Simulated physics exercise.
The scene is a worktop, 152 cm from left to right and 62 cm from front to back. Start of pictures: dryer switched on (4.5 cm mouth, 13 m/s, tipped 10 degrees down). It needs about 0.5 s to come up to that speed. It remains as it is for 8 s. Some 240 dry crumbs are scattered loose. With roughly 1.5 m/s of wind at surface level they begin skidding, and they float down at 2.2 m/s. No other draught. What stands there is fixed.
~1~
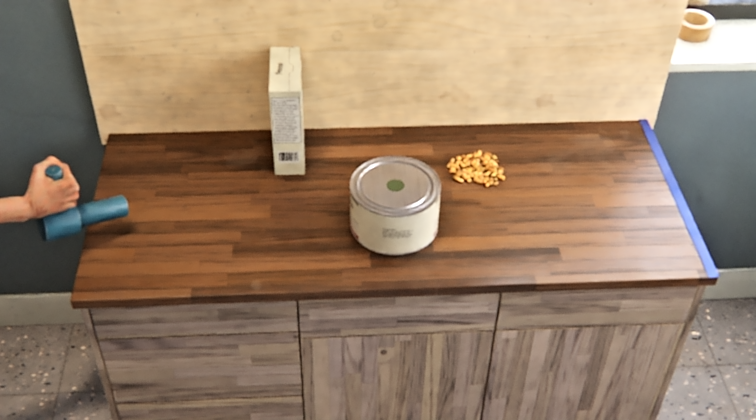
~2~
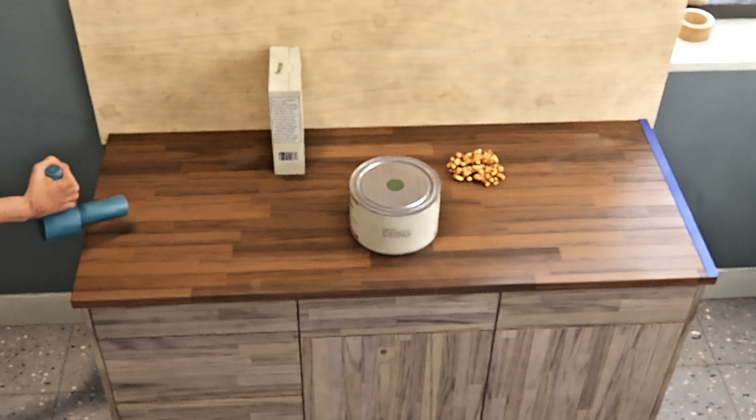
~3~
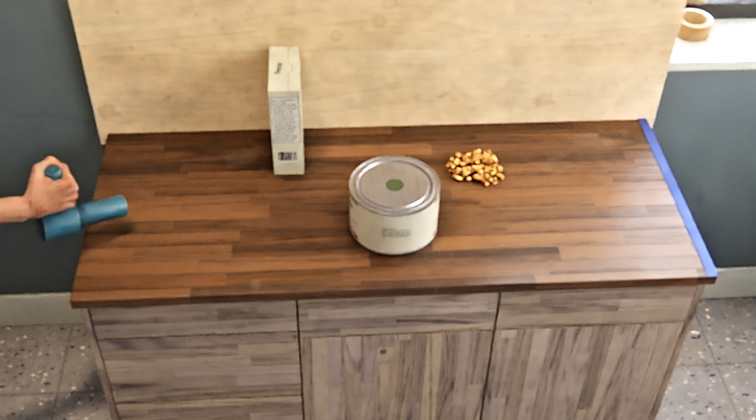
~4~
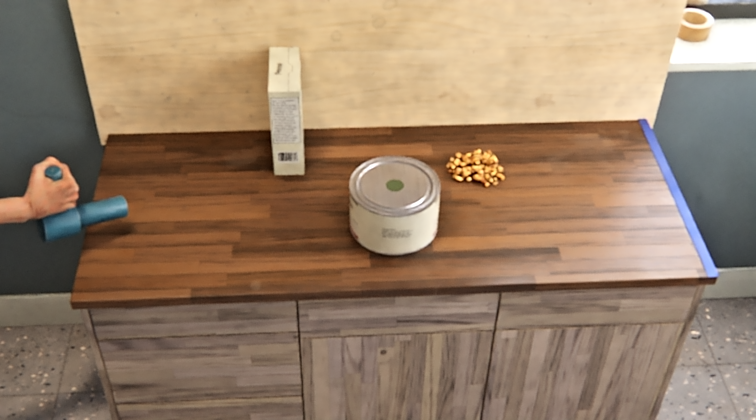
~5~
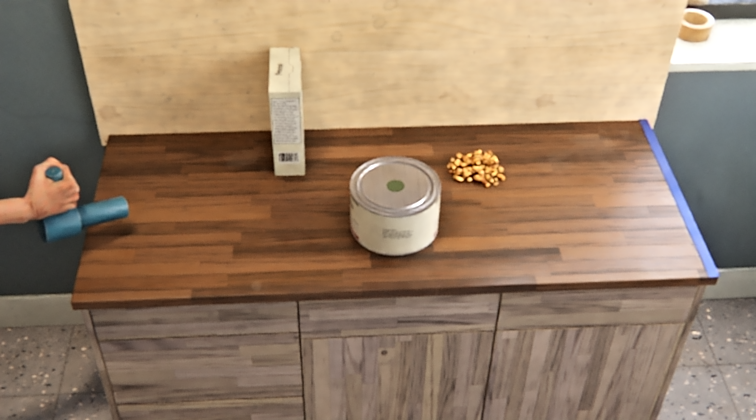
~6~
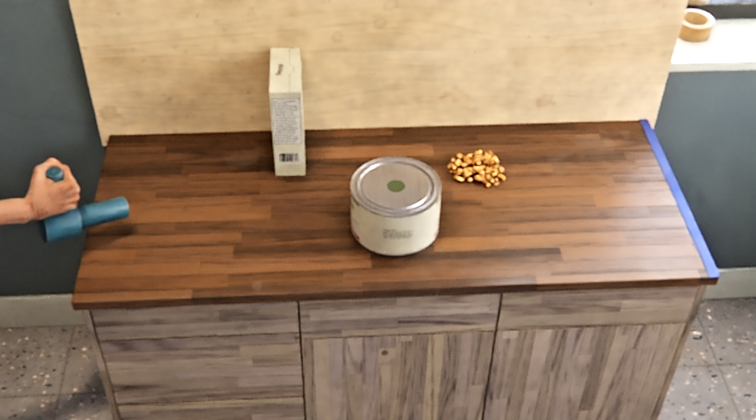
A hand holding a blue dryer at the left of a wooden worktop, with a tin, a carton and orange crumbs all staying still.
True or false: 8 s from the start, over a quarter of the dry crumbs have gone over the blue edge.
True.
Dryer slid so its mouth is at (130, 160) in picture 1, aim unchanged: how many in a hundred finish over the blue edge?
In that case some 0 per cent.
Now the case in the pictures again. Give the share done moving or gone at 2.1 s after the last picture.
90 %.
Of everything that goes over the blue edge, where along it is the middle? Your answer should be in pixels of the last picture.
I'd put my finger close to (669, 165).
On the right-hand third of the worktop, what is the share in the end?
Something close to 10 % ends up there.
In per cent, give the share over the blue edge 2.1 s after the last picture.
Share: Around 90 percent.
Then, 1.2 s after the last picture, 15 % are on the move or not yet settled, 85 % are over the blue edge.
Then, 2.1 s after the last picture, 11 % are on the move or not yet settled, 88 % are over the blue edge.
Then, 4.0 s after the last picture, 10 % are on the move or not yet settled, 88 % are over the blue edge.
Then, 7.6 s after the last picture, at the end, 88 % are over the blue edge.
